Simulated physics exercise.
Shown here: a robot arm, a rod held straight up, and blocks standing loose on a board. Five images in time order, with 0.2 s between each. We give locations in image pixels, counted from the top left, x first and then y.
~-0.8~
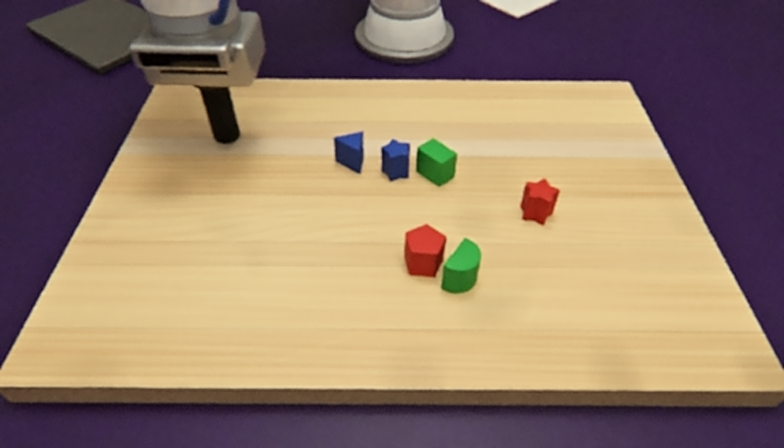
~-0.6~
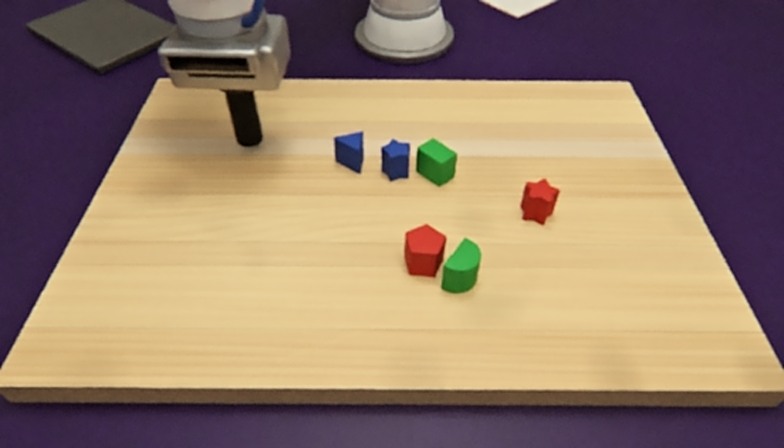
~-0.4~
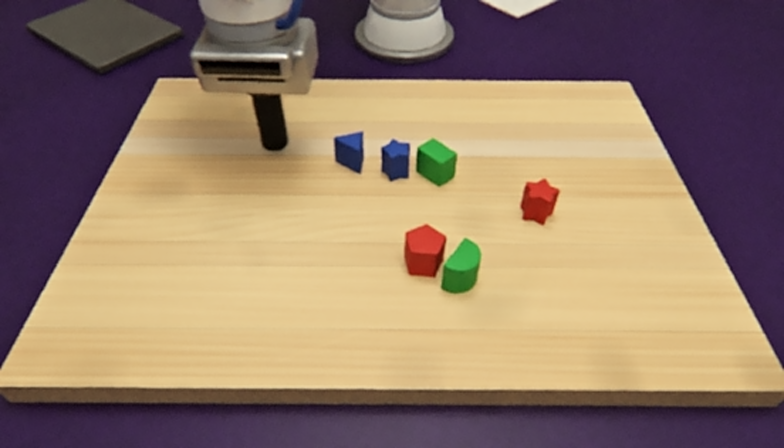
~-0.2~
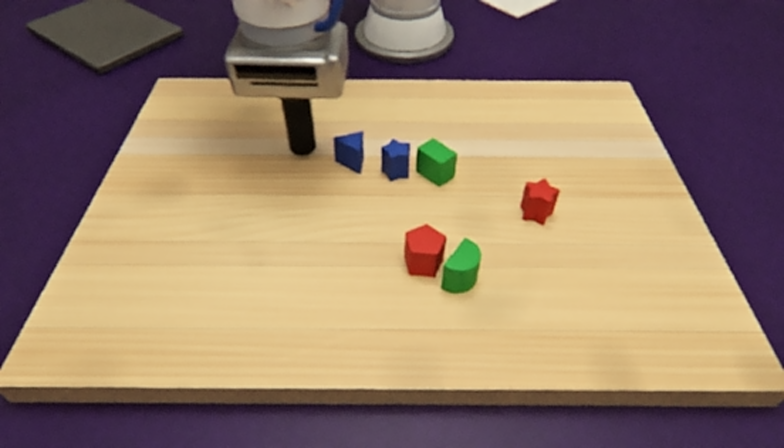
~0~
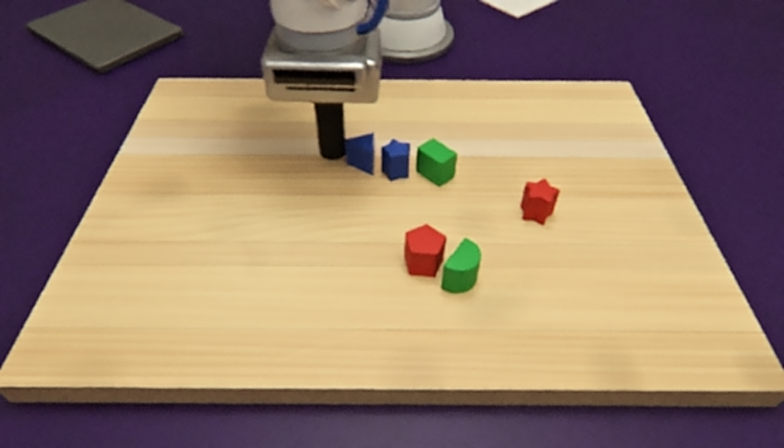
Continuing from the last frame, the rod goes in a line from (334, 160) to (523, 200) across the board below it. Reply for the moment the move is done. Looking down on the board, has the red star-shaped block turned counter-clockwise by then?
Short answer: No.
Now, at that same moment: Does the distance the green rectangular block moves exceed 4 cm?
Short answer: Yes.
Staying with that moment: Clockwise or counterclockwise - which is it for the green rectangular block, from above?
From overhead, anticlockwise.
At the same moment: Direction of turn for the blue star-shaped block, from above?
My prediction: CCW.
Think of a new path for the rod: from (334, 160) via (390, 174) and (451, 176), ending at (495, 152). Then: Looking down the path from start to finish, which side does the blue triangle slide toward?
Gets pushed right.
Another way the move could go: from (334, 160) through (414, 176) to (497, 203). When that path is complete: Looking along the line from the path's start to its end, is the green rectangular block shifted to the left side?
Answer: Yes.
What follows on the original path. One third of the way, rod at (395, 165); blue triangle at (428, 155); blue star-shaped block at (452, 155), turned 35° anticlockwise; green rectangular block at (480, 152).
Two thirds of the way, rod at (458, 178); blue triangle at (463, 180); blue star-shaped block at (488, 165), turned 100° anticlockwise; green rectangular block at (499, 149), turned 20° anticlockwise.
At the end, rod at (525, 192); blue triangle at (467, 183), turned 35° clockwise; blue star-shaped block at (556, 176), turned 115° anticlockwise; green rectangular block at (501, 149), turned 25° anticlockwise; red star-shaped block at (570, 198), turned 60° clockwise.
